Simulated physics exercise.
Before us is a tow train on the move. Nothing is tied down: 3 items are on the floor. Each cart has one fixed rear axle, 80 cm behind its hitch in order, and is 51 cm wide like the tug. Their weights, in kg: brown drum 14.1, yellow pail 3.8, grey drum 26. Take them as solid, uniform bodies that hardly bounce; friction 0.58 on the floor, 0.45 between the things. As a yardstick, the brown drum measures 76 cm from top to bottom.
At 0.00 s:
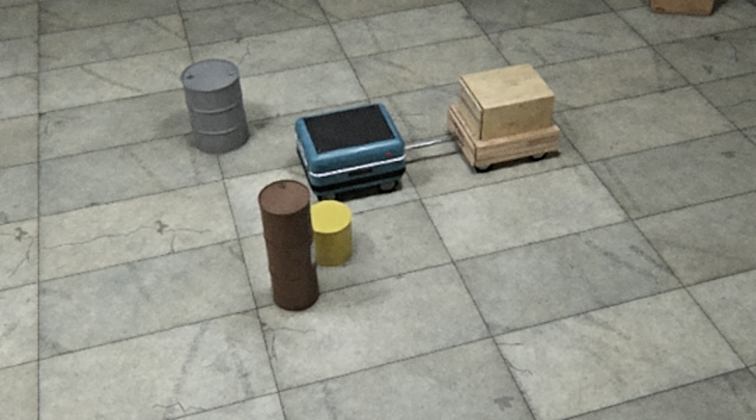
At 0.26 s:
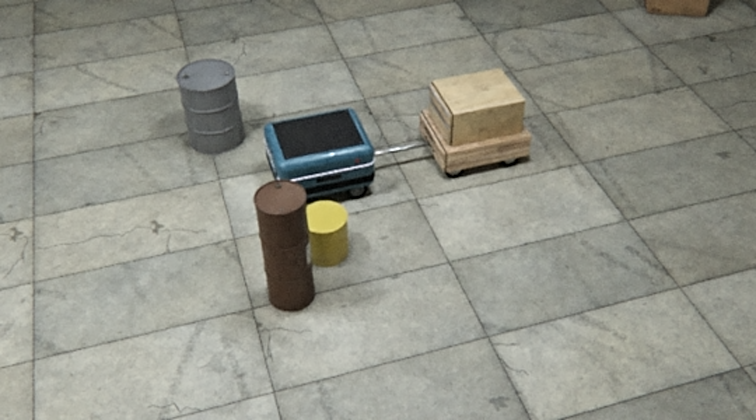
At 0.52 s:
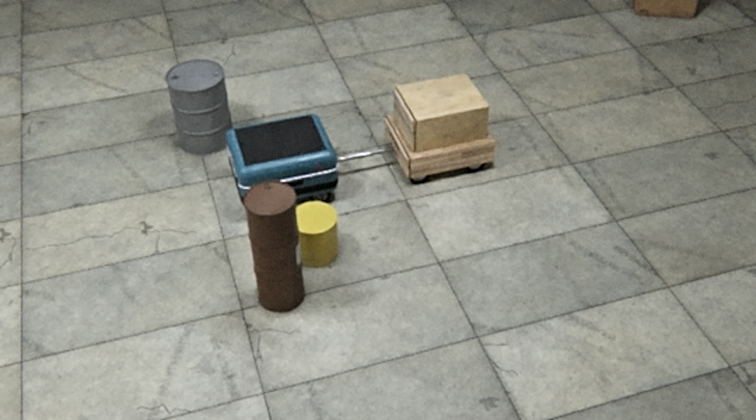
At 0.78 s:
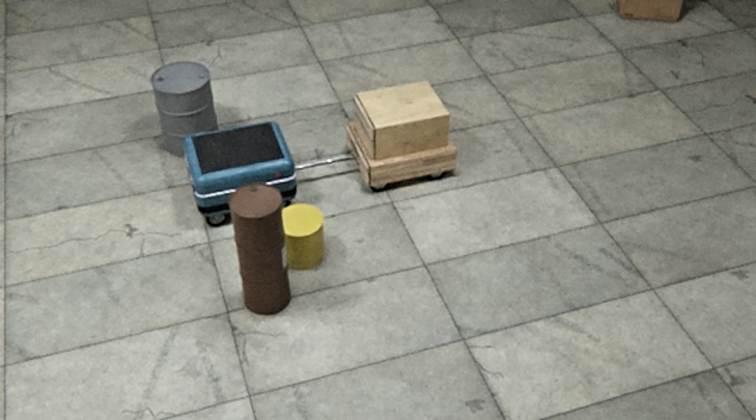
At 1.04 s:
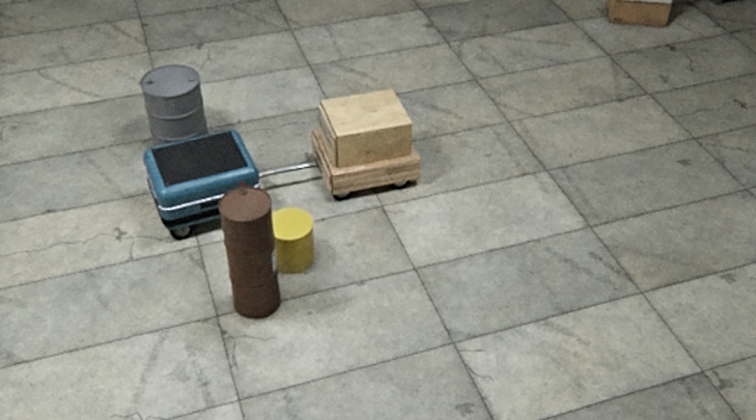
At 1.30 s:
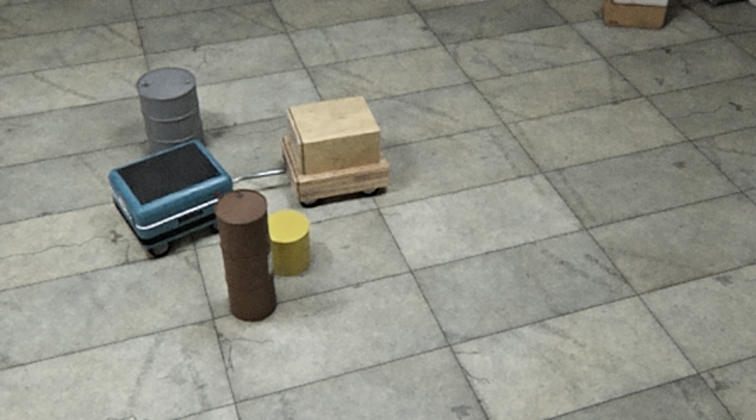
A blue tug pulls a wooden cart leftward, passing between a grey drum and a brown drum.
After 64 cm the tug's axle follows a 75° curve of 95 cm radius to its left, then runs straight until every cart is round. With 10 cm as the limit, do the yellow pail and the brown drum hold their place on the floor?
The yellow pail keeps its place, the brown drum keeps its place.
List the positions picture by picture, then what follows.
Tug has run 0 cm; yellow pail (329, 234); brown drum (290, 248), in the first picture.
Tug has run 18 cm; grey drum (212, 107), in the second picture.
Tug has run 36 cm; grey drum (201, 107), in the third picture.
Tug has run 54 cm; grey drum (186, 110), in the fourth picture.
Tug has run 72 cm; grey drum (176, 113), in the fifth picture.
Tug has run 90 cm; yellow pail (287, 244); brown drum (248, 258), in the sixth picture.
By 1.90 s, tug has run 131 cm.
By 2.60 s, tug has run 179 cm.
By 3.50 s, tug has run 242 cm.
By 4.50 s, tug has run 310 cm.
When it is over (5.7 s), all 3 within 10 cm of the start. End places, in pixels of the last picture, yellow pail near (287, 244), brown drum near (248, 258).
